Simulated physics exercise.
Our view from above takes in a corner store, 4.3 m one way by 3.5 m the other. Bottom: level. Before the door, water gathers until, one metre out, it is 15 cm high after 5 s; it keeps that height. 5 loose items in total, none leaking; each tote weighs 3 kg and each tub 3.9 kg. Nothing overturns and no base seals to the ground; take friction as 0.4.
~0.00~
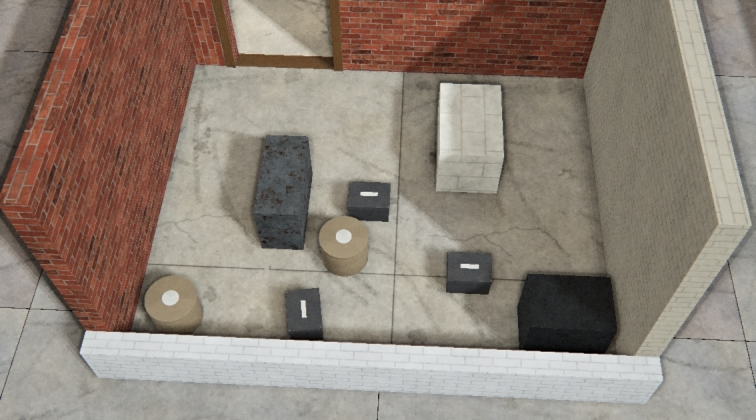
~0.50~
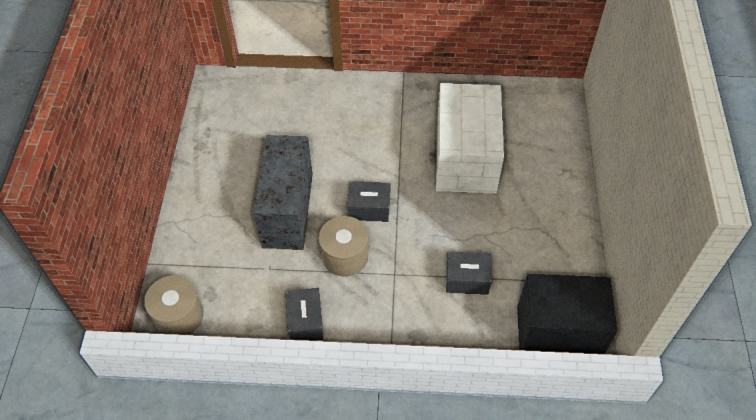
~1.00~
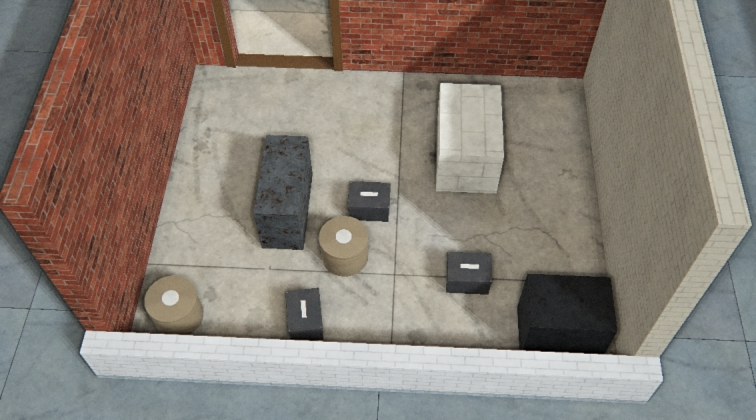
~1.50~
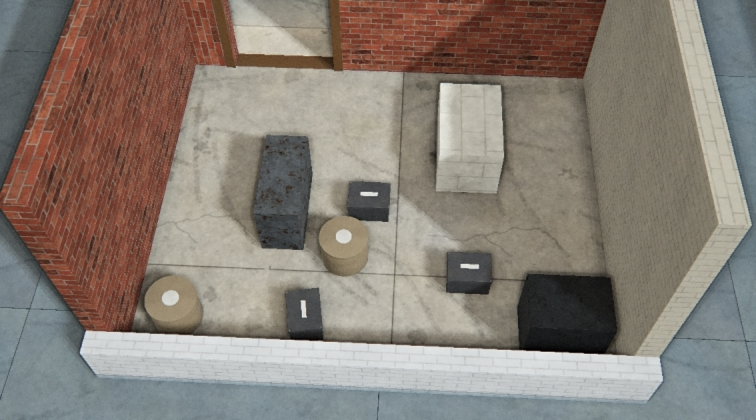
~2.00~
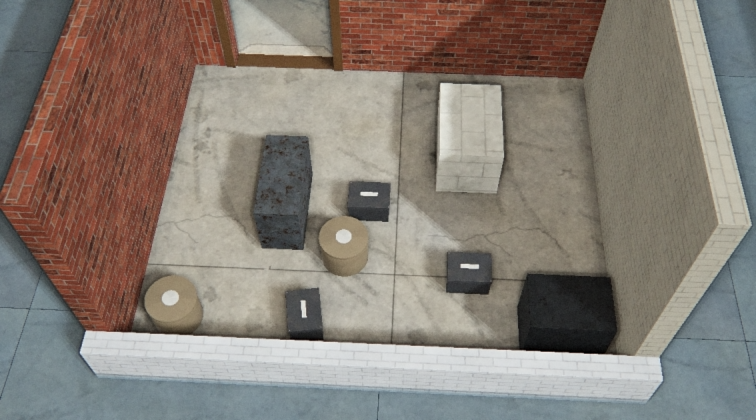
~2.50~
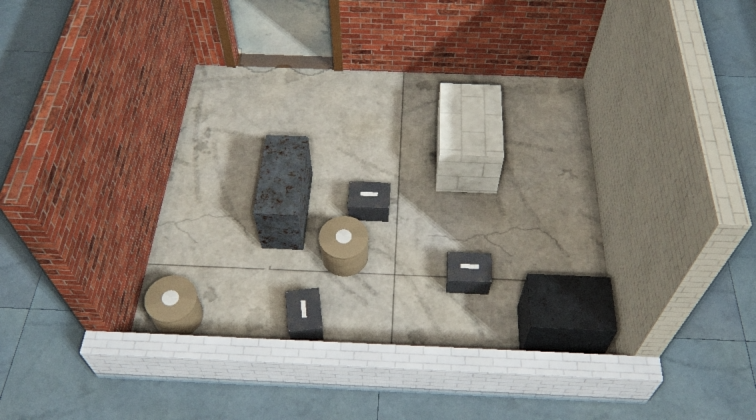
A roofless corner store with red brick walls at the left and back, a pale wall at the right and a low white wall in front is seen from above. Two tan tubs and three small dark totes sit on the stained floor among a speckled dark block, a white block and a black one. The loose items and camera stay still, while the floor's surface beyond the doorway and outside turns bluish.
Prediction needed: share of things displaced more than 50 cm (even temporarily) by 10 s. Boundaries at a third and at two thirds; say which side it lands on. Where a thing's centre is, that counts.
The shifted amount is major, at least two thirds.
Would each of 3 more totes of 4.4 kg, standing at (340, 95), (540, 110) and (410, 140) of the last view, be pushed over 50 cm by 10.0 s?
Order as asked - falls below the limit, falls below the limit, falls below the limit.
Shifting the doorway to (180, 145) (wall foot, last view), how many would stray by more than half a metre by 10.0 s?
That would give 0.
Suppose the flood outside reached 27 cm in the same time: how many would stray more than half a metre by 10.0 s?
The count would be 5.
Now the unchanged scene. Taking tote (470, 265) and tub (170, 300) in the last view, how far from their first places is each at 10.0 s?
Net displacement, in order: 80 cm; 150 cm.
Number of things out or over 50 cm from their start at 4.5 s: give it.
0.
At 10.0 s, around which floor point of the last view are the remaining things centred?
I'd say about (423, 299) in the last view.
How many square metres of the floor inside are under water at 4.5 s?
That flooded area is roughly 3.0 m2.
After 3.5 s 0 of 5 are over 50 cm from their spots; 0 afloat.
After 4.5 s 0 of 5 are over 50 cm from their spots; 0 afloat.
After 7.0 s 1 of 5 are over 50 cm from their spots; 1 afloat.
After 10.0 s 5 of 5 are over 50 cm from their spots, and 5 have been at some point; 5 afloat.
